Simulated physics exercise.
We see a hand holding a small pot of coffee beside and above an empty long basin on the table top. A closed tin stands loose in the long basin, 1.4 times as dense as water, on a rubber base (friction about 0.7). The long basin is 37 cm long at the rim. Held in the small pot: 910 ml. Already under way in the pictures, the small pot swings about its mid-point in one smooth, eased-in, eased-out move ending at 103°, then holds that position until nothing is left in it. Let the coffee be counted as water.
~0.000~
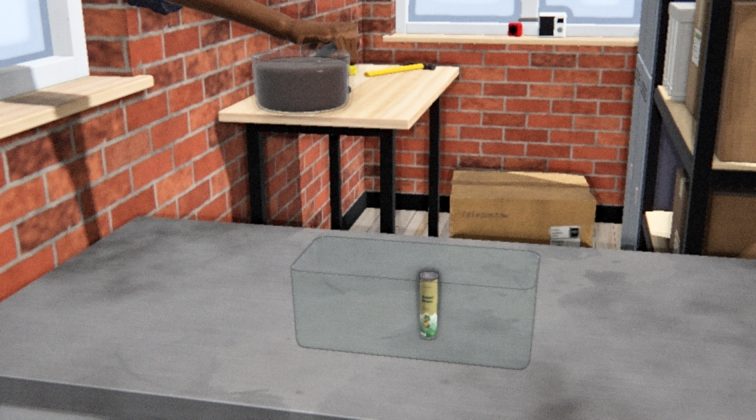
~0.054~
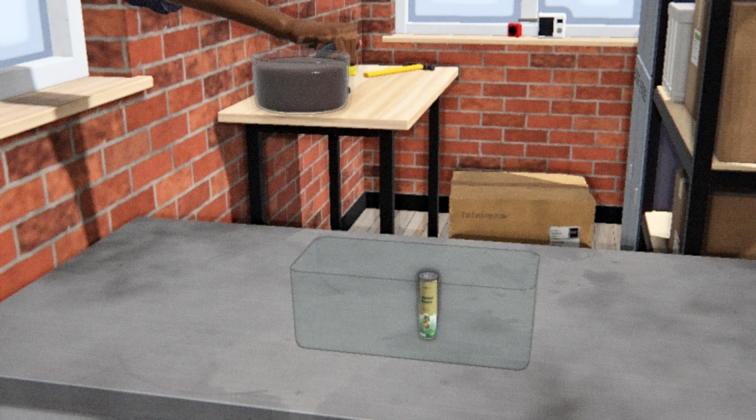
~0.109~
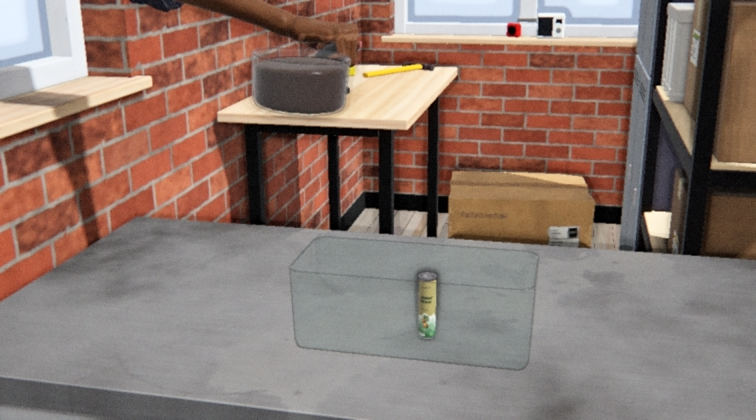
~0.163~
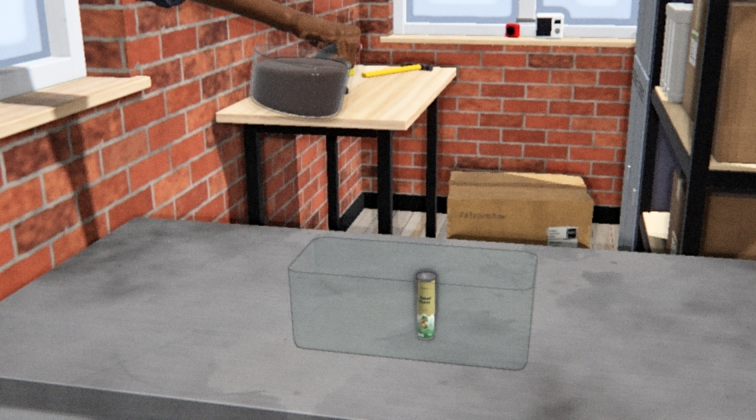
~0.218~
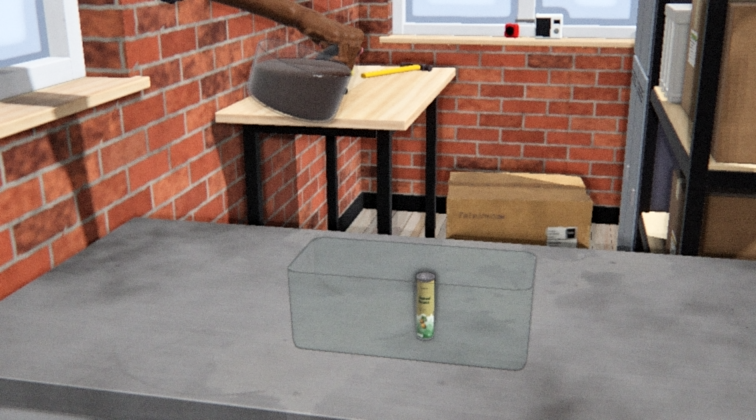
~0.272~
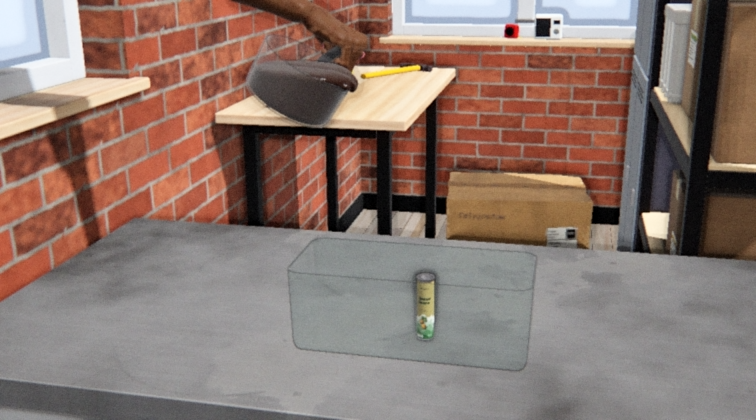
At the start, a hand reaching in from the upper left holds a dark pot level, above and left of a clear basin with a small upright tin inside. The pot then tilts clockwise, slightly at first and then more steeply, its right side dipping while the basin and tin stay still.
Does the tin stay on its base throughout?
No, it goes down.
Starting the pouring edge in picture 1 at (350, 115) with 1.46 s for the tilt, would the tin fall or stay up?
Result: Tin upright.
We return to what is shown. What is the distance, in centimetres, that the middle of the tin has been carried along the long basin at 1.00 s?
Estimate: Around 7 cm.
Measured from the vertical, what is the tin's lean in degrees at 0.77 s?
Lean: Around 10° from upright.
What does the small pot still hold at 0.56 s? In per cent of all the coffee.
I'd estimate some 32 % remains.
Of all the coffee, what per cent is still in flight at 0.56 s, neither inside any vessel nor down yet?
Estimate: About 58 % of all of it.
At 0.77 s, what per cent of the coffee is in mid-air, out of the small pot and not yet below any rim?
Near 18 percent.
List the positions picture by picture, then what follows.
Tilt 0°; pouring edge (347, 57); surface from (259, 63) to (347, 65); the long basin's rim runs from (304, 253) to (538, 271); the tin's top is at (429, 278), in the first picture.
Tilt 1°; pouring edge (347, 59); surface from (259, 62) to (346, 66), in the second picture.
Tilt 5°; pouring edge (348, 63); surface from (259, 62) to (347, 67), in the third picture.
Tilt 12°; pouring edge (349, 69); surface from (259, 63) to (348, 68), in the fourth picture.
Tilt 21°; pouring edge (349, 77); surface from (258, 64) to (351, 73); 1 per cent is over the edge, in the fifth picture.
Tilt 31°; pouring edge (349, 87); surface from (256, 66) to (346, 79); 4 per cent is over the edge, in the sixth picture.
After 0.56 s the tilt is 89° and 32 per cent is still to pour; the tin stands where it began.
After 0.77 s the tilt is 103° and 7 per cent is still to pour; the tin leans 10°.
After 1.00 s the tilt is 103° and 1 per cent is still to pour; the tin lies on its side.
After 1.24 s the tilt is 103° and 0 per cent is still to pour; the tin lies on its side.
In the end the tin lies on its side.
